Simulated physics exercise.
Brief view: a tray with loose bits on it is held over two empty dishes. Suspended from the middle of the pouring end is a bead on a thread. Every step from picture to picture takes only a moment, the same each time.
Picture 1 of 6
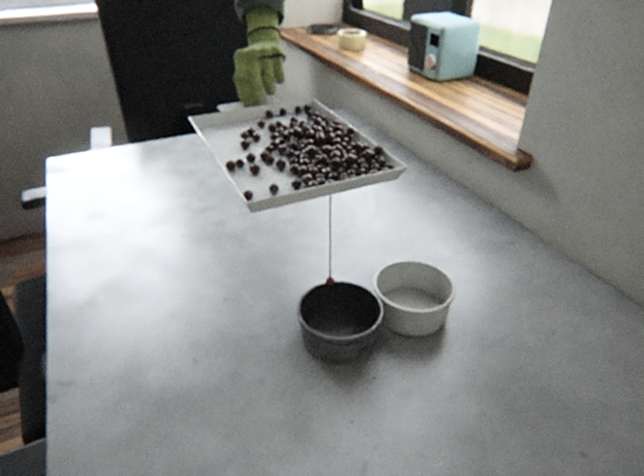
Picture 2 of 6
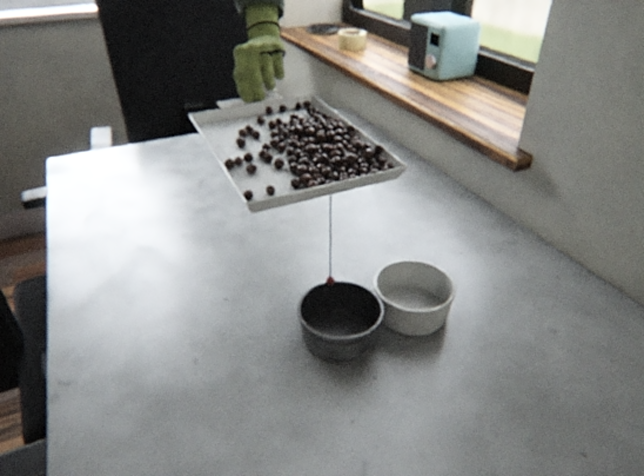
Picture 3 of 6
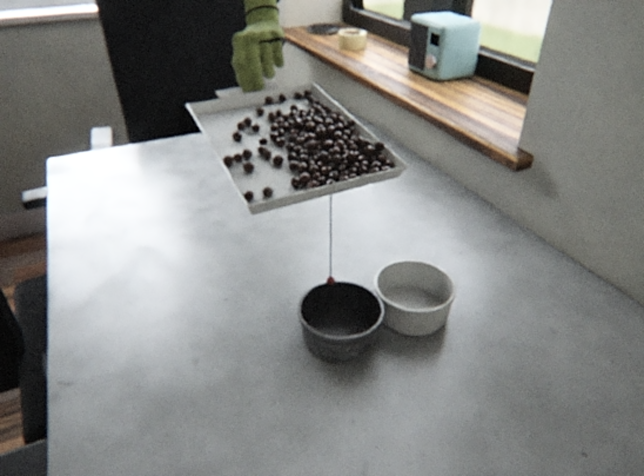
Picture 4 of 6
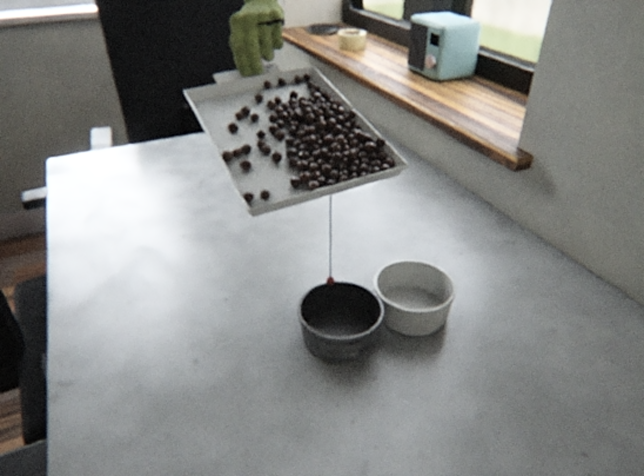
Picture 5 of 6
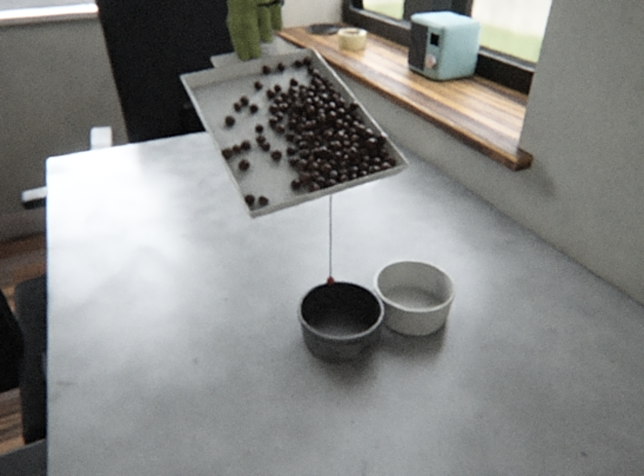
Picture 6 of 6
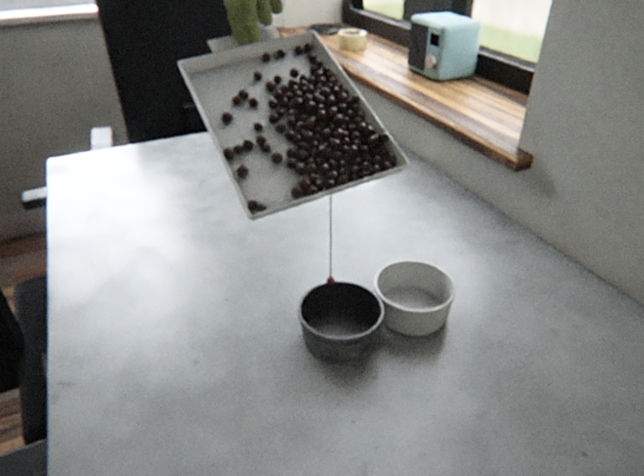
A green-gloved hand gradually raises the far end of a pale tray of dark brown balls, seen from above one end of a grey table beside a wooden windowsill. Below the tray's near edge, a small reddish bead hangs on a thread by a dark dish at left, touching a white one. The tray steepens, its left corner dipping slightly, and balls shift while the camera stays still.
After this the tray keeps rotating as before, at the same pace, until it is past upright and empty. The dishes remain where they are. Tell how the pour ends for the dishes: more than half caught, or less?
It ends with less than half caught.
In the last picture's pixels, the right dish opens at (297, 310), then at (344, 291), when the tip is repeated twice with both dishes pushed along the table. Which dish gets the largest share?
Result, try one: The dish further right; try two: The dish further left.
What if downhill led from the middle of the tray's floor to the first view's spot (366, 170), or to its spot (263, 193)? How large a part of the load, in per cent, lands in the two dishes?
Respectively 80 and 10 in a hundred.
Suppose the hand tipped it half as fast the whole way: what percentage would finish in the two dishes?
I'd expect close to 40 per cent.
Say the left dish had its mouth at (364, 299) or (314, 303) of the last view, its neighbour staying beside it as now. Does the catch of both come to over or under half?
Taking the places in turn, it's shy of half and then shy of half.
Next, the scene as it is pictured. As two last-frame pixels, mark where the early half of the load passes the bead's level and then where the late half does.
The leading part at (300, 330), the rest of it at (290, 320).
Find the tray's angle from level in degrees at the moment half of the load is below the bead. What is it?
It sits at roughly 85°.
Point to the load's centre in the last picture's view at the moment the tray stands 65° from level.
In the last view, the load is centred close to (307, 207).
Soon, tray tipped steeply; about half on the tray; a stray few in the left dish; a stray few outside both; about a third in the air.
A while on, tray tipped past a quarter turn; a stray few on the tray; about a quarter in the left dish; about two thirds outside both; a small part in the air.
Towards the end, tray tipped past a quarter turn; about a quarter in the left dish; most outside both.
Finally, tray tipped past a quarter turn; about a quarter in the left dish; none in the right dish; most outside both.
